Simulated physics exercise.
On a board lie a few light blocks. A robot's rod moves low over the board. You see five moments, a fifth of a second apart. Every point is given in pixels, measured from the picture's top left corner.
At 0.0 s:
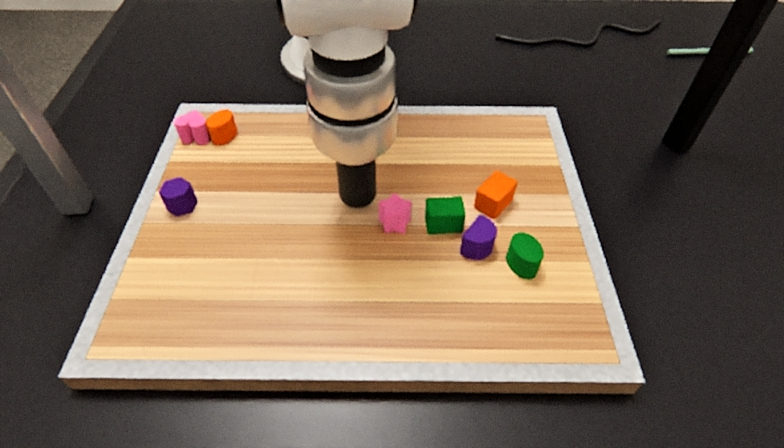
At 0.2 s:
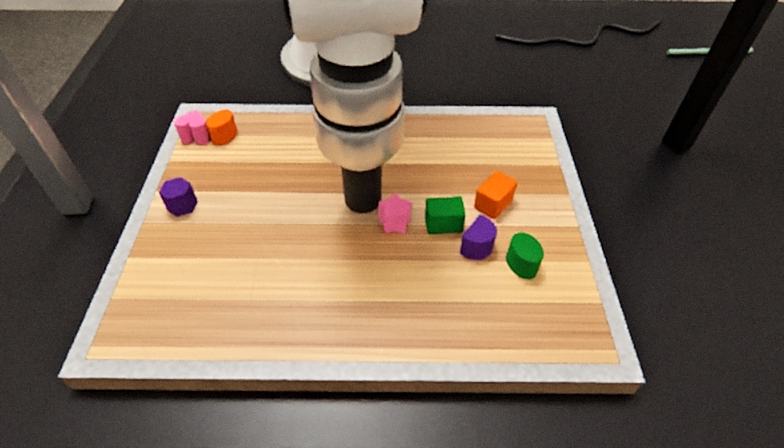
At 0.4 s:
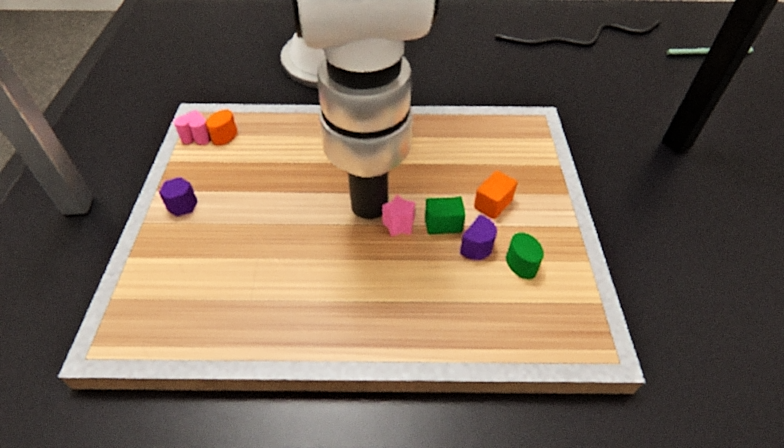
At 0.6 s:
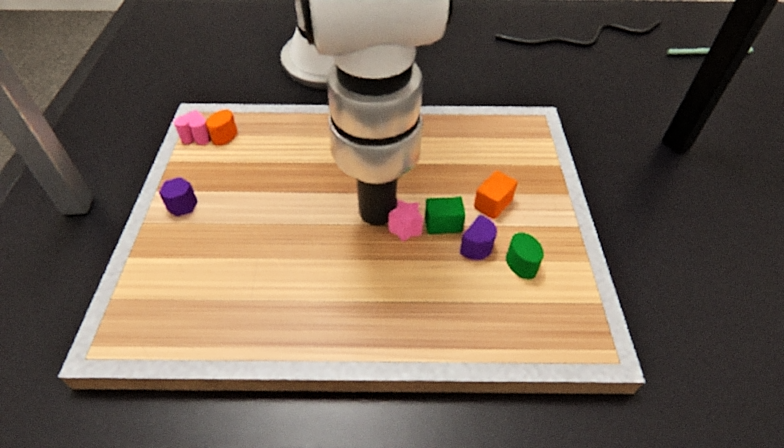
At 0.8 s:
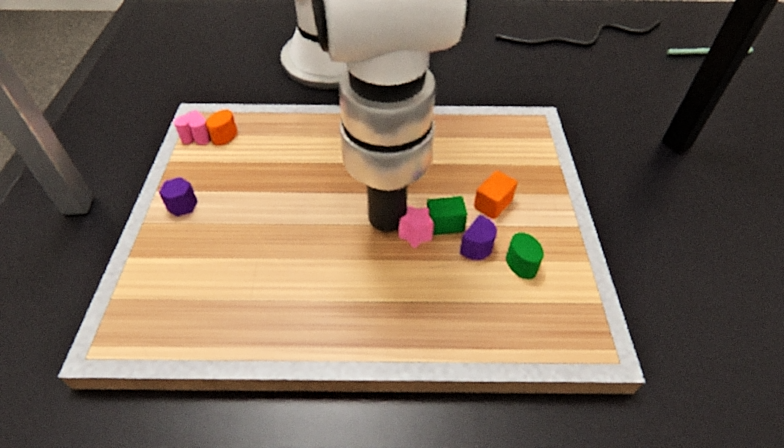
The footage shows a robot arm's dark rod moving right and slightly toward the viewer over a wooden board of small coloured blocks, pushing a pink star-shaped block a short way until it nudges the green block beside it.
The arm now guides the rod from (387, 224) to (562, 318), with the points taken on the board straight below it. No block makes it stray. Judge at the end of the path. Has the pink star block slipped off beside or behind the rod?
I expect not.
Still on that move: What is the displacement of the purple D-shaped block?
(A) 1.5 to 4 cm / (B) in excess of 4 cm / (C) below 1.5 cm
A
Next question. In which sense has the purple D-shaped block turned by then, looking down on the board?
The block turns counter-clockwise.
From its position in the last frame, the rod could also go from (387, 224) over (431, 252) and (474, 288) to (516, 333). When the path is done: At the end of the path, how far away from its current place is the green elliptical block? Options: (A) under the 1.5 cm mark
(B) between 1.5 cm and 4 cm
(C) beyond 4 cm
I choose A.
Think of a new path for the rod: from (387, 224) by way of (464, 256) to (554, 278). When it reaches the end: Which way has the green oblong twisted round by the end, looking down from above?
Verdict: Counterclockwise.
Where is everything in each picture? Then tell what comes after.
The first picture shows tip of the rod at (358, 196), middles of tops, pink star block at (395, 205), green oblong at (446, 206), purple D-shaped block at (481, 230), green elliptical block at (528, 246).
The second picture shows rod at (363, 201), nothing pushed.
The third picture shows rod at (370, 206), pink star block at (400, 207).
The fourth picture shows rod at (378, 212), pink star block at (406, 211).
The fifth picture shows rod at (387, 218), pink star block at (417, 217), green oblong at (448, 206), purple D-shaped block at (481, 230), green elliptical block at (528, 246).
What follows on the original path. One third of the way, rod at (443, 247); pink star block at (475, 250); green oblong at (462, 207), turned 40° anticlockwise; purple D-shaped block at (496, 232), turned 55° anticlockwise.
Two thirds of the way, rod at (502, 278); pink star block at (539, 284); green oblong at (462, 207), turned 40° anticlockwise; purple D-shaped block at (500, 232), turned 85° anticlockwise; green elliptical block at (532, 246), turned 15° clockwise.
At the end, rod at (565, 313); pink star block at (608, 320); green oblong at (462, 207), turned 40° anticlockwise; purple D-shaped block at (500, 232), turned 85° anticlockwise; green elliptical block at (533, 246).
